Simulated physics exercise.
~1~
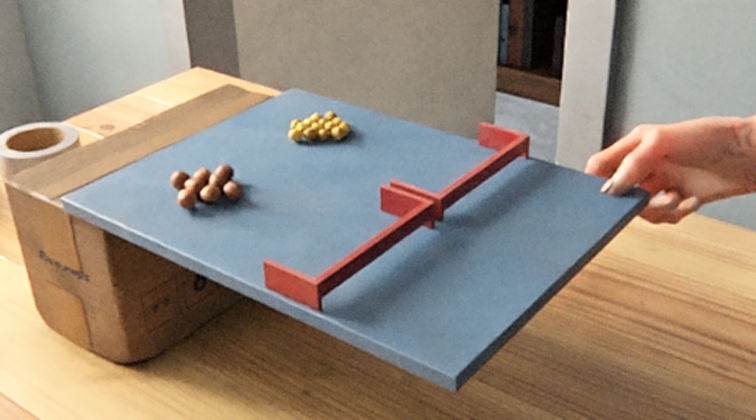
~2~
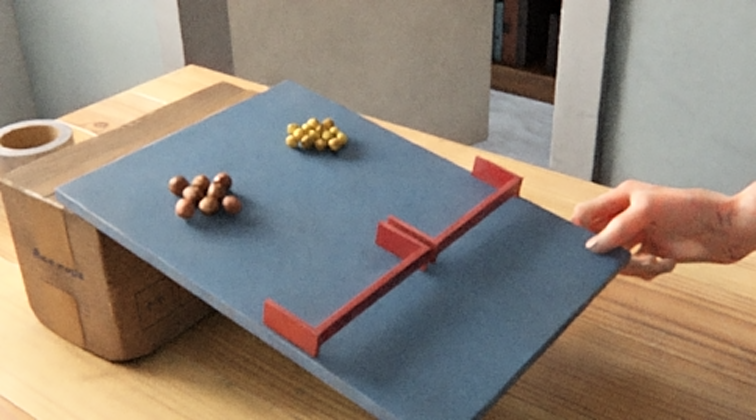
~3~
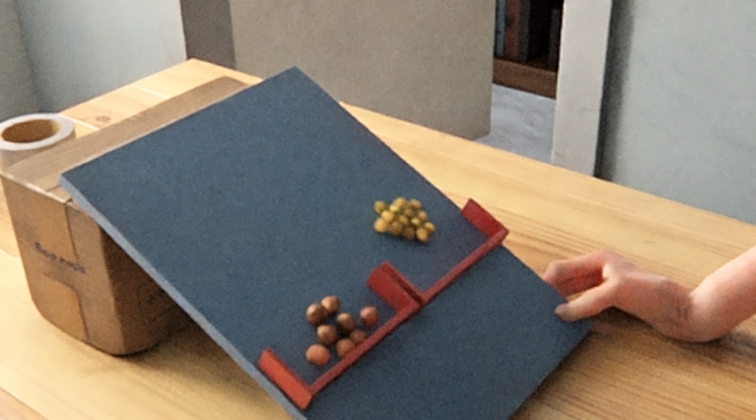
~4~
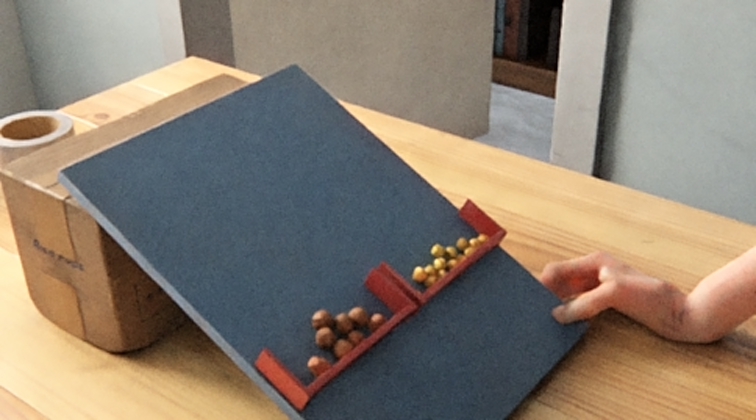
On a wooden table, a hand lowered one end of a blue board propped on a cardboard box, and as it steepened, a cluster of brown balls and then a cluster of yellow ones slid down and came to rest against the red barriers.
